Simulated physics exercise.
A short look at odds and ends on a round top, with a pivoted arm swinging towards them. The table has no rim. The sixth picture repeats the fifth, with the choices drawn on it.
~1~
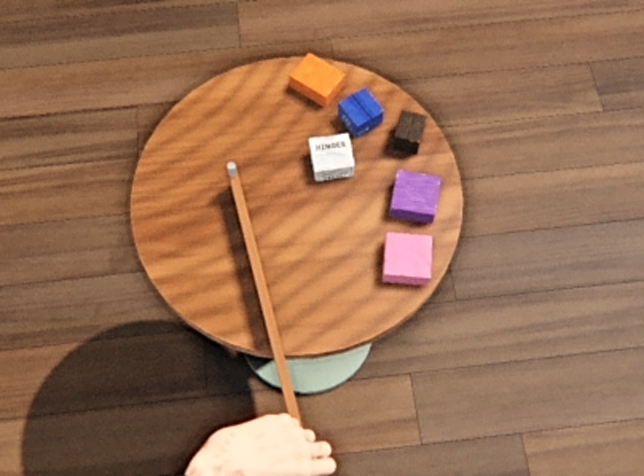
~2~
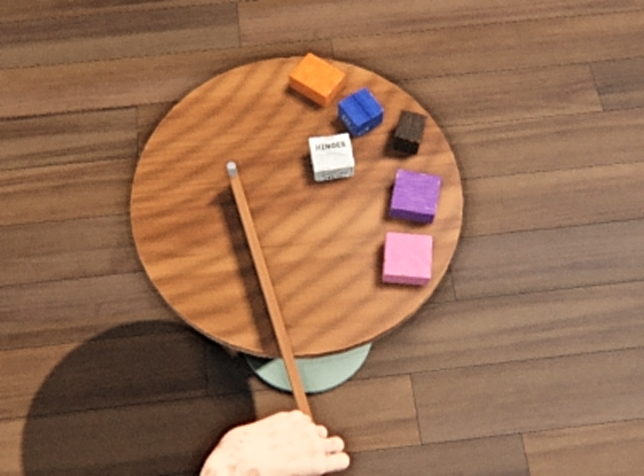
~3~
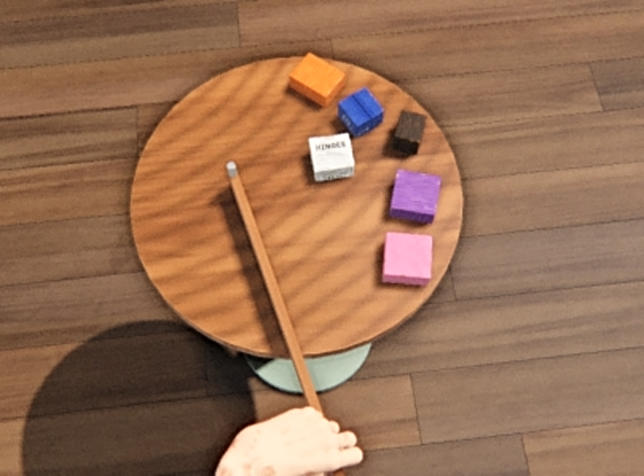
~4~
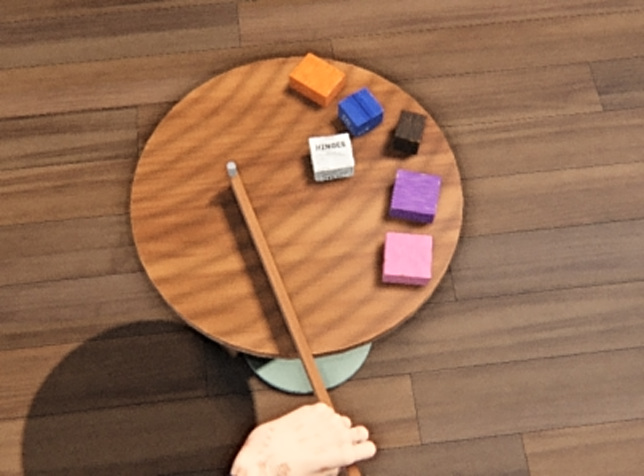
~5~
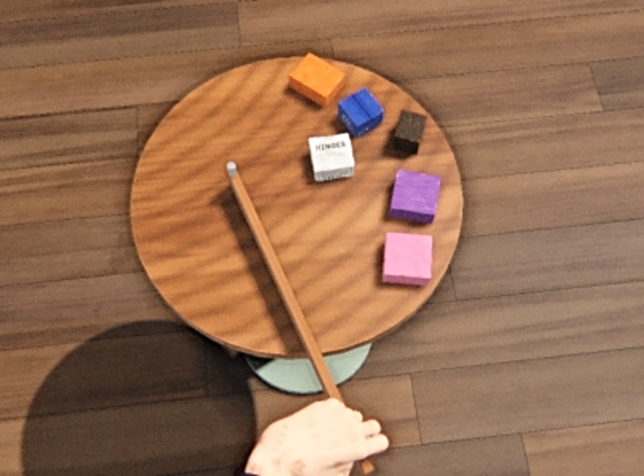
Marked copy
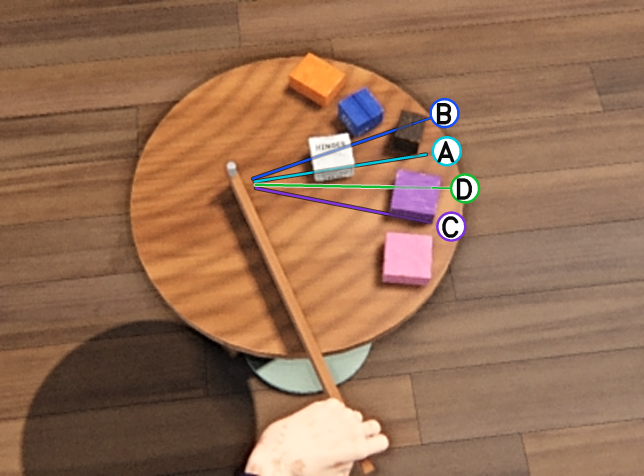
We see a hand holding a thin wooden stick over a round wooden table with six small coloured blocks. The hand shifts slightly to the right, pivoting the stick about its far tip, while the blocks stay still.
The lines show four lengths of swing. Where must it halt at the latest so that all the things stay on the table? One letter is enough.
The farthest safe stop is D.
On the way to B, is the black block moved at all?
Yes.
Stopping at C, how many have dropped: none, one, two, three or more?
By then, none.
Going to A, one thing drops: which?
It is the black block.
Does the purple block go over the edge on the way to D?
No.
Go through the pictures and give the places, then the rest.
In the first frame, arm (257, 267); orange block (317, 80); white box (332, 158).
In the second frame, arm (261, 266); blue box (361, 113).
In the third frame, arm (265, 265); purple block (415, 197).
In the fourth frame, arm (269, 263); orange block (317, 80).
In the fifth frame, arm (273, 261); blue box (361, 113); pink block (407, 259); purple block (415, 197).
On the copy, A at (341, 168); B at (334, 151); C at (343, 205); D at (344, 186).
On D. First, arm (310, 237); pink block (407, 259); black block (409, 133).
Then, arm (332, 203); pink block (429, 218); purple block (419, 175).
Finally, arm (337, 175); black block (405, 94); purple block (413, 127); nothing has fallen.
By contrast, A drops the black block; B drops the purple block and black block; C is safe but short.
